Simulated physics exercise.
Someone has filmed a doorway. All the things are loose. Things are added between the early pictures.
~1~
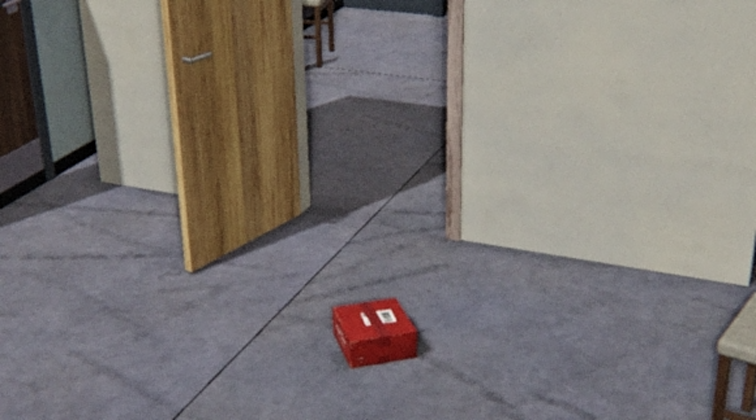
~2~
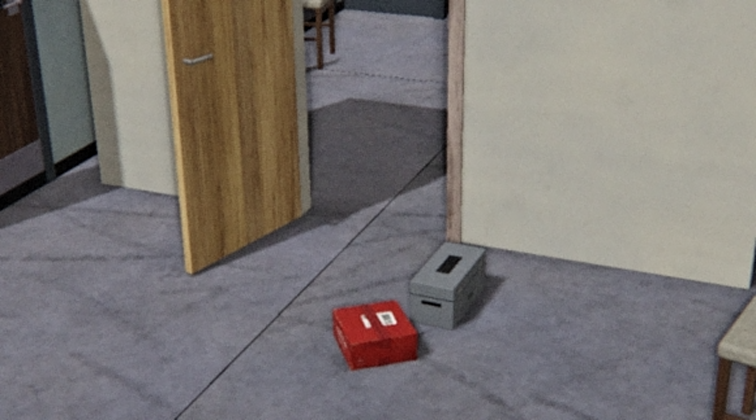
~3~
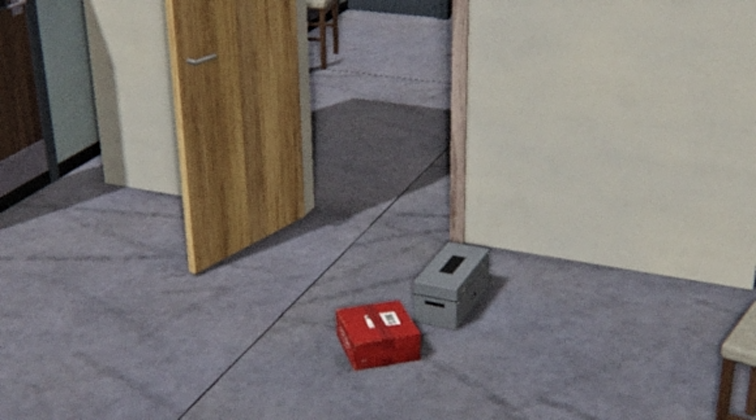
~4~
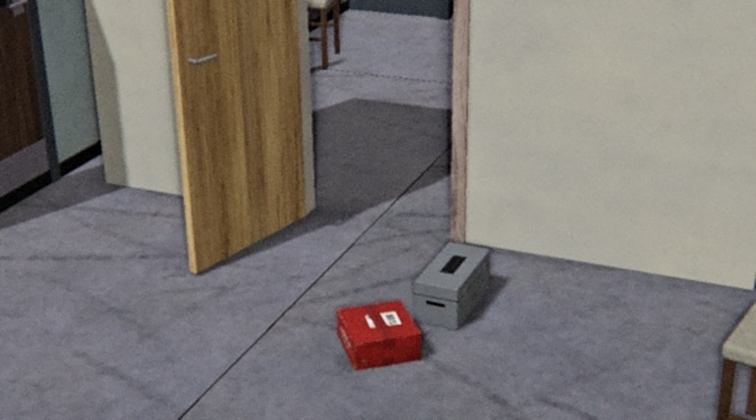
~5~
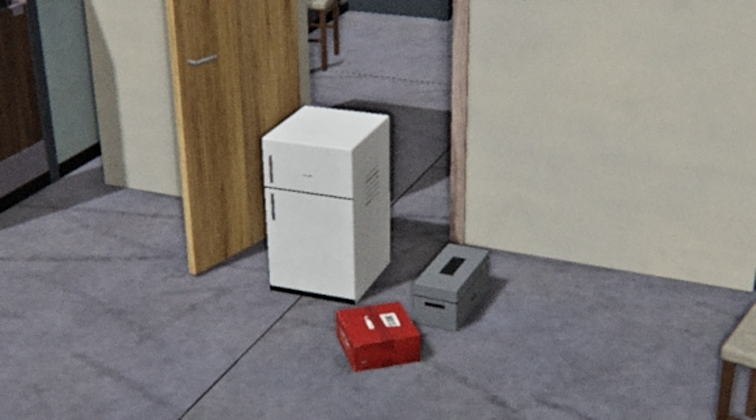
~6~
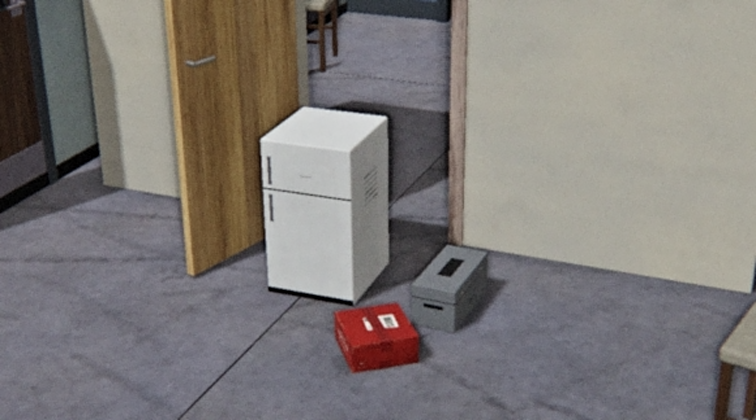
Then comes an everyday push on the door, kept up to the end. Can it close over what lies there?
Outcome: The door jams.
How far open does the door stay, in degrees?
Some 75° open.
Then, 0.40 s later than the last frame, door 99° open.
Then, 0.60 s later than the last frame, door 92° open.
Then, 0.80 s later than the last frame, door 83° open.
Then, 1.00 s later than the last frame, door 76° open.
When it is over, door 76° open; all 3 as before. End places, in pixels of the last picture, white appliance near (329, 204).
